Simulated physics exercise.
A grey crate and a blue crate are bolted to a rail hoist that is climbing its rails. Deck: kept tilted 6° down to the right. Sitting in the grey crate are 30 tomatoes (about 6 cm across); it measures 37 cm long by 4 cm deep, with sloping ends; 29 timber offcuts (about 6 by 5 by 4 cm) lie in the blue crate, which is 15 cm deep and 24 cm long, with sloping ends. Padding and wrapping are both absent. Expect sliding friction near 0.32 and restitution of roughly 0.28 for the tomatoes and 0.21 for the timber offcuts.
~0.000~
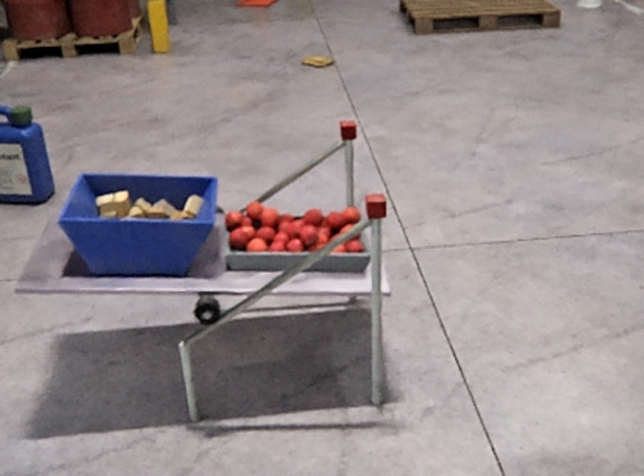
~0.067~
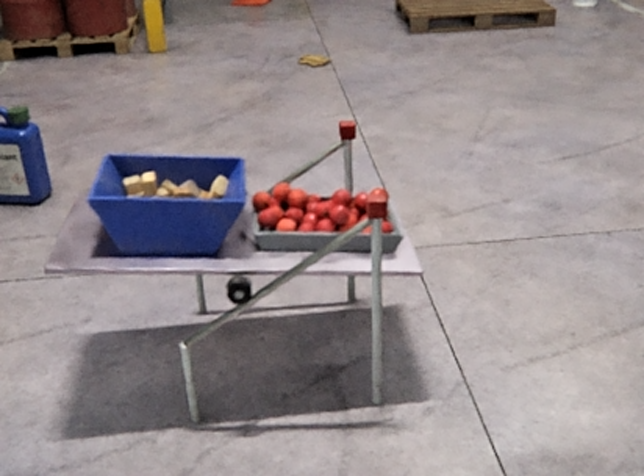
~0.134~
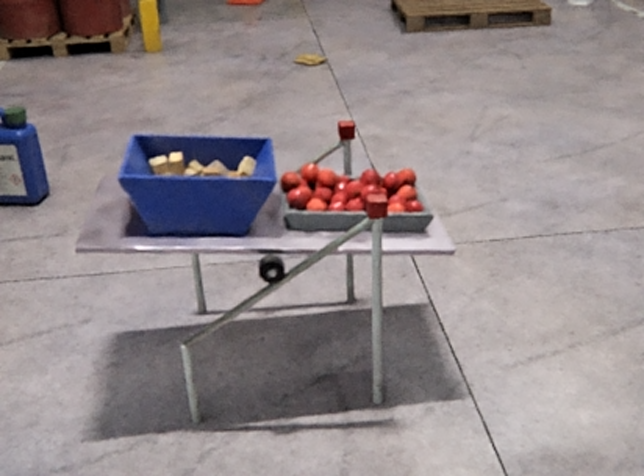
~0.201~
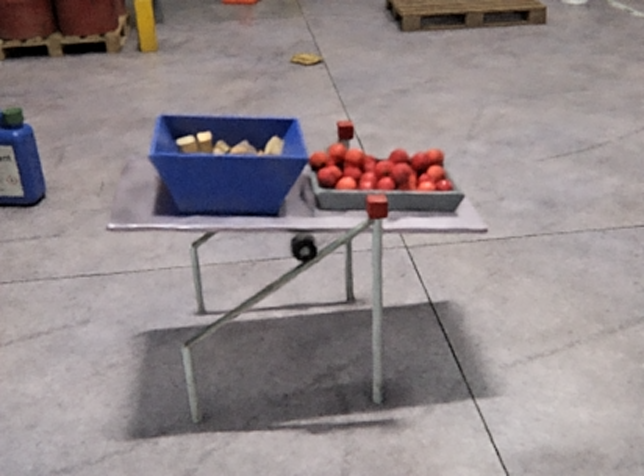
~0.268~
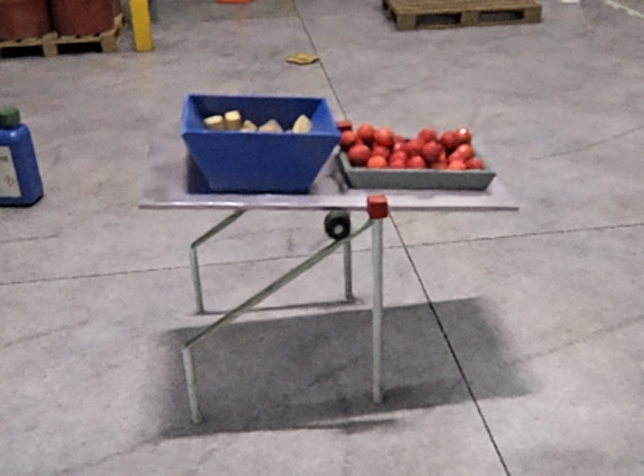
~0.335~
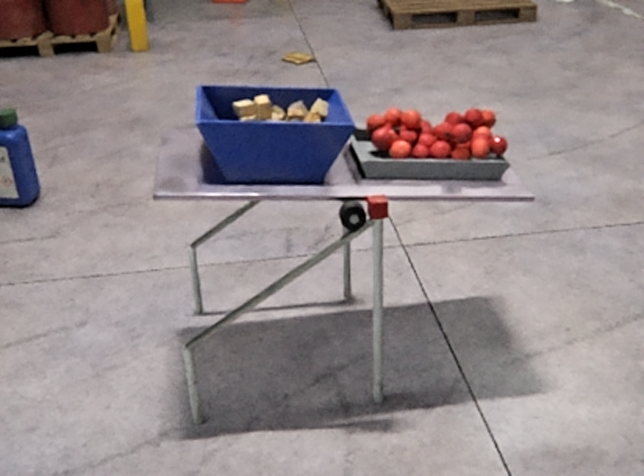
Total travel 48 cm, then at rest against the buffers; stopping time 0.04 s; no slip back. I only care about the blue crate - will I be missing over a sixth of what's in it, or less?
Honestly, the fraction that gets out fails to make a sixth.
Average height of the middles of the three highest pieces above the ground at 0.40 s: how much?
Their middles average near 84 cm high.
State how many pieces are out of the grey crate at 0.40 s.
Grey crate - about 2 out by that time.
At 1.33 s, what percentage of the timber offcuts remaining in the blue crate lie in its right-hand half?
It works out to around 80 in a hundred.
After 0.40 s, the grey crate is down by 2 of 30 and the blue crate has all 29.
After 0.56 s, the grey crate is down by 12 of 30 and the blue crate has all 29.
After 0.78 s, the grey crate is down by 14 of 30 and the blue crate has all 29.
Final count (at 1.33 s), the grey crate is down by 15 of 30 and the blue crate has all 29. Asked share, 0 of 29, 0 per cent.
